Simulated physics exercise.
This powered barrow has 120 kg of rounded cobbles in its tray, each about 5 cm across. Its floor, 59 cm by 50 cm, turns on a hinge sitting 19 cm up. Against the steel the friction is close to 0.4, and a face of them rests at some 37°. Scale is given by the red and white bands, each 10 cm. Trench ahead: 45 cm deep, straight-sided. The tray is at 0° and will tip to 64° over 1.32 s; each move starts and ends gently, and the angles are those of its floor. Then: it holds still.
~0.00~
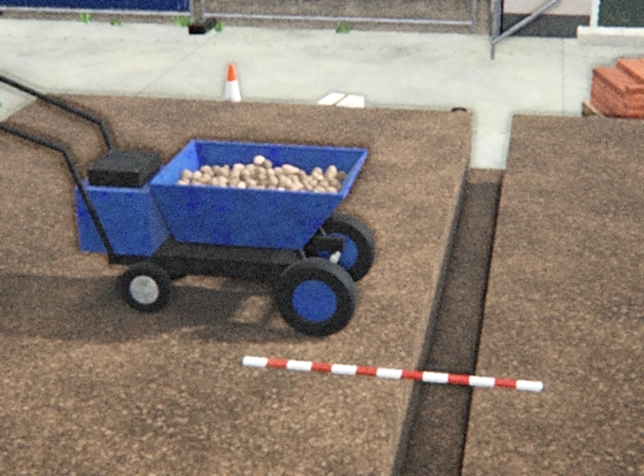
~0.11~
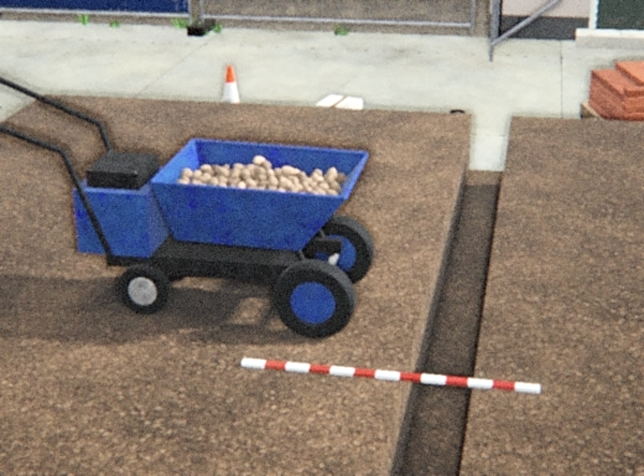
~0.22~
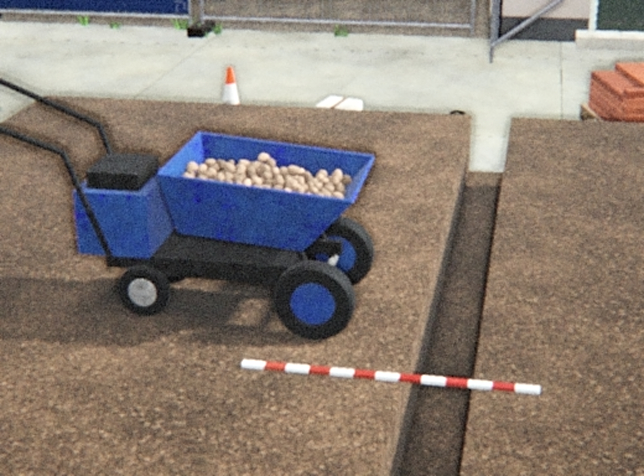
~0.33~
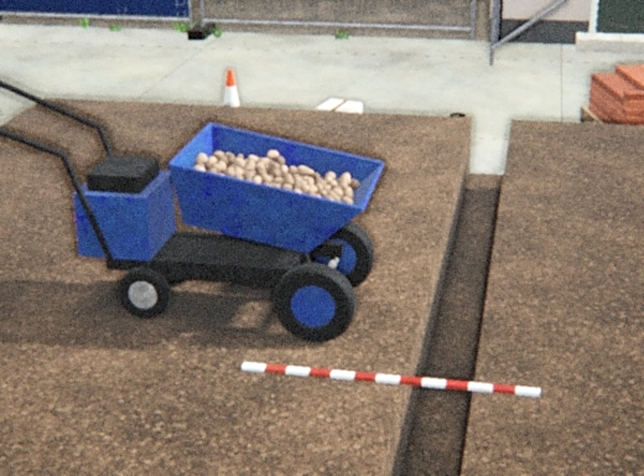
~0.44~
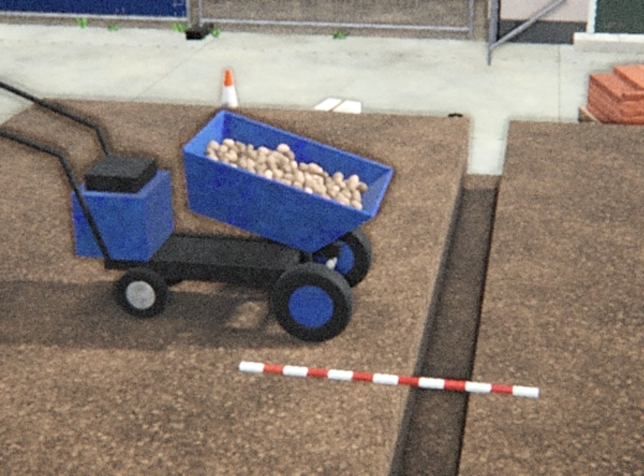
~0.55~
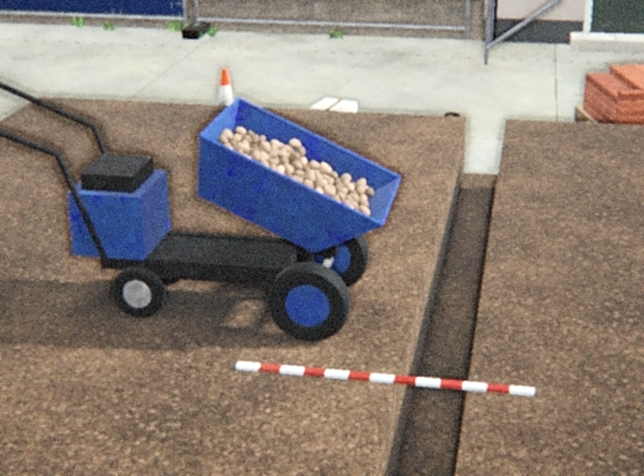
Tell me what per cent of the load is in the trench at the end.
Some 61 per cent.
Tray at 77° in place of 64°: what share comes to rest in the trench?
Roughly 60 percent.
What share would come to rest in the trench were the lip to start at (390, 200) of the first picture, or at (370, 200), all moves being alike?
From the first spot near 20, from the second near 40 per cent.
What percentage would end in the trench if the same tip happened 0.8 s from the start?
About 50%.
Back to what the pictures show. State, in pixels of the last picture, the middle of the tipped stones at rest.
The stones end up centred near (457, 386).
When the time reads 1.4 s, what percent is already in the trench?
Approx. 15 % of the load.
After 1.0 s the floor is at 54°; 100 % in the tray; the foremost stones are at (408, 239).
After 1.4 s the floor is at 64°; 77 % in the tray, 17 % in the trench, 5 % past the trench; the foremost stones are at (503, 314).
After 1.8 s the floor is at 64°; 46 % in the tray, 31 % in the trench, 24 % past the trench; the foremost stones are at (587, 327).
After 3.7 s the floor is at 64°; 13 % in the tray, 61 % in the trench, 26 % past the trench; the foremost stones are past the picture's edge.
